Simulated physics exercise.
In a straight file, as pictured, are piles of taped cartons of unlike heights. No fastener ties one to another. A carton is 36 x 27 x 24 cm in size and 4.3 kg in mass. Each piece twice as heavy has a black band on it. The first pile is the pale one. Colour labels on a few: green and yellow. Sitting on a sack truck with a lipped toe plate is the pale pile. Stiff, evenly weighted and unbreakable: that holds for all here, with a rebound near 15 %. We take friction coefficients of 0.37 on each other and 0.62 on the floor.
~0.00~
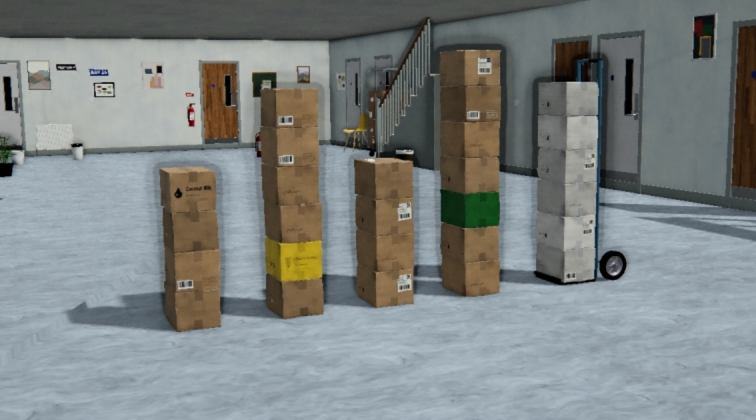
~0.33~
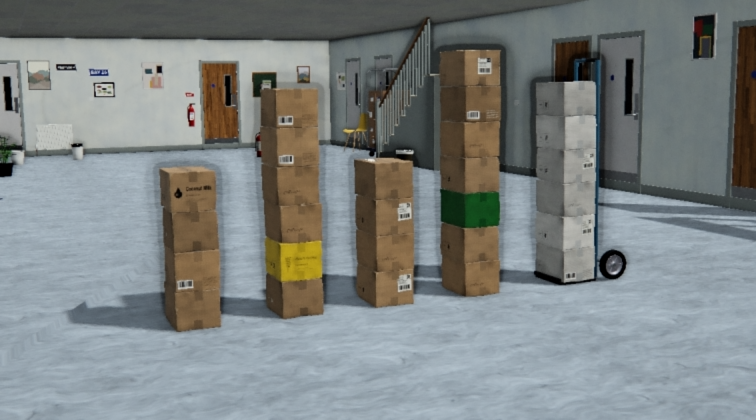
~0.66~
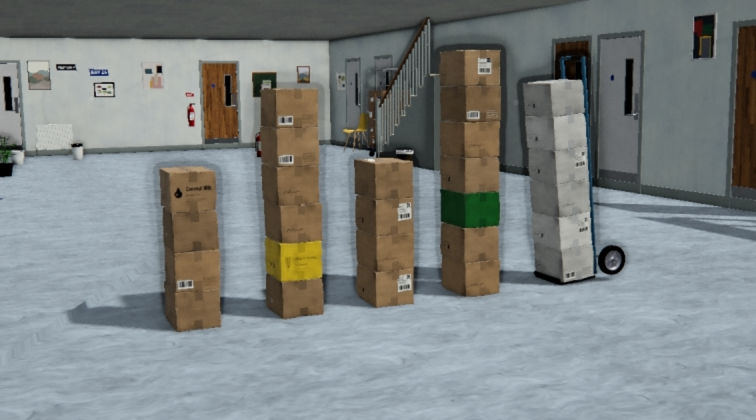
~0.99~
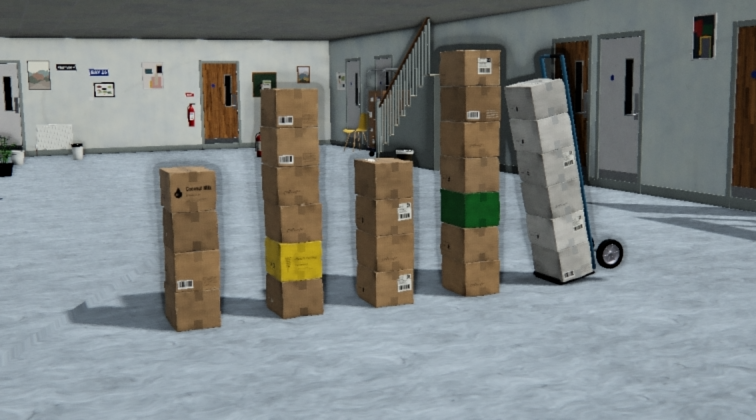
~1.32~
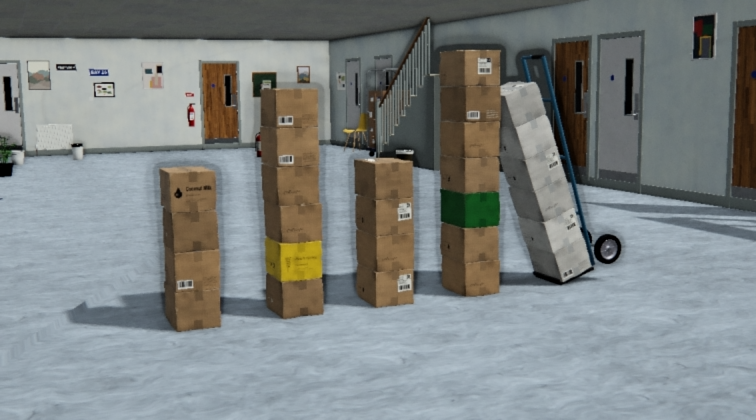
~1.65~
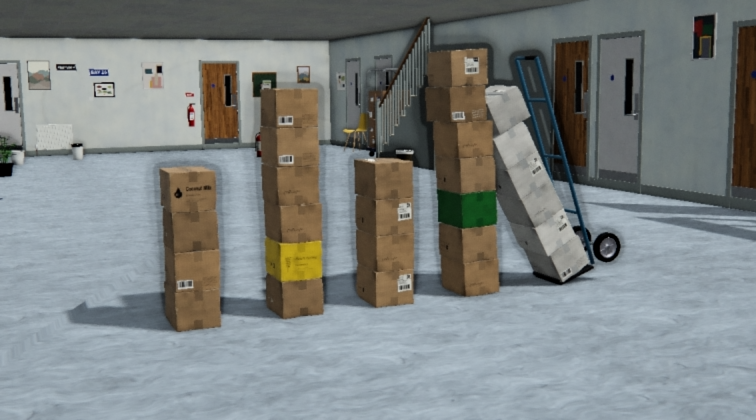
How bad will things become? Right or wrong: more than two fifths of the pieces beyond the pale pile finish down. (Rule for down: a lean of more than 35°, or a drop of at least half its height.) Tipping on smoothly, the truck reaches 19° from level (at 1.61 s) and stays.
Right, more than two fifths.
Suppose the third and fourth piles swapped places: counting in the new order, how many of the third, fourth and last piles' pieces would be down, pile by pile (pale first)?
Down tally in the new order: Third = 5, fourth = 3, last = 4.
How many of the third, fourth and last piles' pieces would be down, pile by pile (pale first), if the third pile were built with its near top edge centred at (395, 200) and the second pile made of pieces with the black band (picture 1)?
Third 0, fourth 0, last 0.
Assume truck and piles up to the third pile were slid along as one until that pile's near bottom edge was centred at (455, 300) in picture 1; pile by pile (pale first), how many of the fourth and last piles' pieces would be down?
That would give fourth 6, last 4.
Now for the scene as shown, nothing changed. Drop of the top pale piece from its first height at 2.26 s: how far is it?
20 cm lower.
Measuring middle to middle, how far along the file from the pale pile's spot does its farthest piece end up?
About 150 cm along the file.
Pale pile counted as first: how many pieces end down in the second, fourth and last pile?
Counting pieces, the second pile has 7, the fourth 6 and the last 4.
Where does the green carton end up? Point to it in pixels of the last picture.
It comes to rest around (393, 242) in the last view.
By 2.26 s, 6 of the pale pile down; none of the 21 other cartons down, 8 disturbed; green carton tilted 24°.
By 2.82 s, 6 of the pale pile down; 8 of the 21 other cartons down; green carton tilted 38°, 18 cm lower; yellow carton tilted 14°.
By 3.50 s, 6 of the pale pile down; 21 of the 21 other cartons down; yellow carton tilted 40°, 15 cm lower; green carton tilted 40°, 20 cm lower.
When it is over (4.8 s), 6 of the pale pile down; 21 of the 21 other cartons down; yellow carton tilted 43°, 15 cm lower; green carton tilted 39°, 20 cm lower. That is 100 per cent. In pixels of the last frame, middles, yellow carton near (225, 287), green carton near (393, 242).
